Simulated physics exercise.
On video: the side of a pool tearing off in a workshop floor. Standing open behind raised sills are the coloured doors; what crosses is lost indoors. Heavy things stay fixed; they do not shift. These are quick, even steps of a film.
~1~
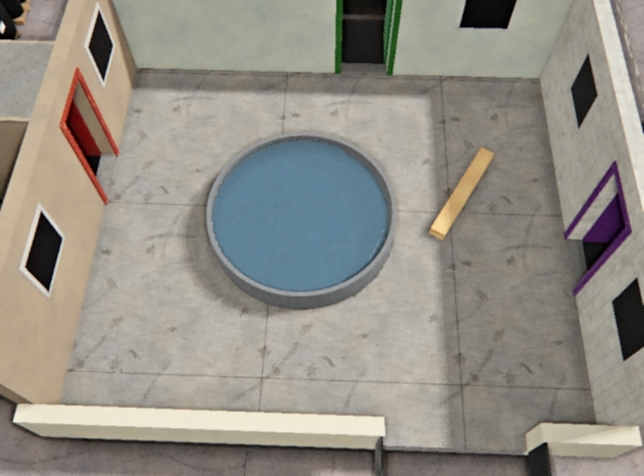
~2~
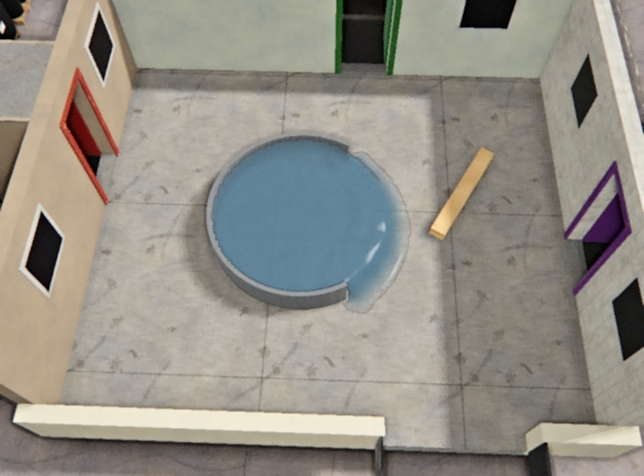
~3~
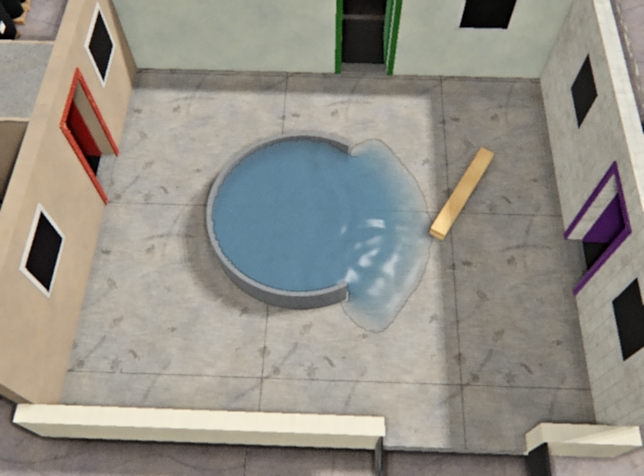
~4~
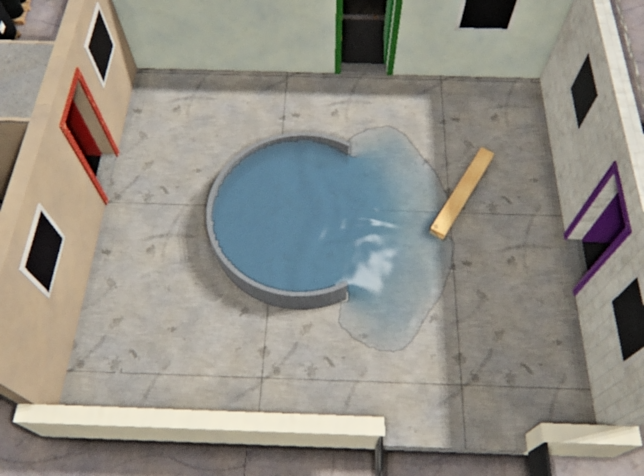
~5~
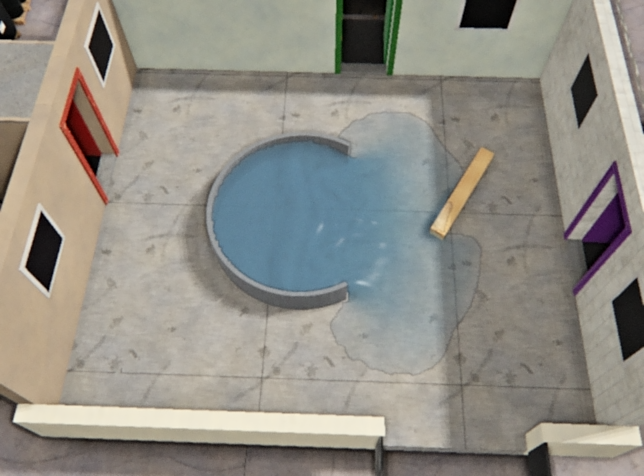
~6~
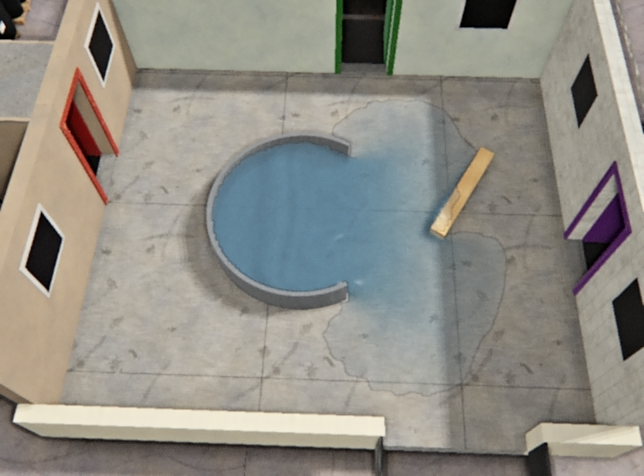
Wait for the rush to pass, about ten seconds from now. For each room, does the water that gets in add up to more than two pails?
Red door: Up to two buckets, green door: Above two buckets, purple door: Above two buckets.
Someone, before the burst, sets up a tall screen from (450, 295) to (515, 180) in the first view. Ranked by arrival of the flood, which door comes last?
That's the one in red.
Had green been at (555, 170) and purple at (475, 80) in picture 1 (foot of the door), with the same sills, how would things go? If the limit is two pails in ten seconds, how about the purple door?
For the purple door, the answer is that it crosses the line.
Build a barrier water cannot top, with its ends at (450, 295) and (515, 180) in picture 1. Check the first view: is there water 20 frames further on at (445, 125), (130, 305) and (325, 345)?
Submerged; untouched; untouched.
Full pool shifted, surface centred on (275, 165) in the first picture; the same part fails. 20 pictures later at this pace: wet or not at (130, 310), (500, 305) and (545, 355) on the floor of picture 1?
First one stays unwetted, next one gets inundated, last one gets inundated.
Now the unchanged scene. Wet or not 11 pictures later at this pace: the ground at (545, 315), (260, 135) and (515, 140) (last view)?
In turn: Flooded, clear, wet.
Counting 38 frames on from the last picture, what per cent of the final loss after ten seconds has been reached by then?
Result, approximate: 55 per cent.
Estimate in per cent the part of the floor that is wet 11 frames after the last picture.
Near 40 in a hundred.
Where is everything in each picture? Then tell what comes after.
Still water in the pool at (302, 211), in the first picture.
Water pours out at (390, 224) and has run to (353, 308), in the second picture.
Water pours out at (390, 225) and has run to (369, 143), in the third picture.
Water pours out at (390, 225) and has run to (380, 345), in the fourth picture.
The front is at (407, 116), out from the gap at (390, 225), in the fifth picture.
Water pours out at (390, 225) and has run to (423, 106), in the sixth picture.
A moment on, water covers 40 % of the floor; the red door not reached, the green door not reached, the purple door wet at the sill, nothing in.
Next, water covers 40 % of the floor; the red door not reached, the green door wet at the sill, nothing in, the purple door under two buckets in.
Then, water covers 40 % of the floor; the red door not reached, the green door under two buckets in, the purple door far over two buckets in.
Later, water covers 65 % of the floor; the red door not reached, the green door under two buckets in, the purple door far over two buckets in.
In the end, water covers 90 % of the floor; the red door wet at the sill, nothing in, the green door over two buckets in, the purple door far over two buckets in.
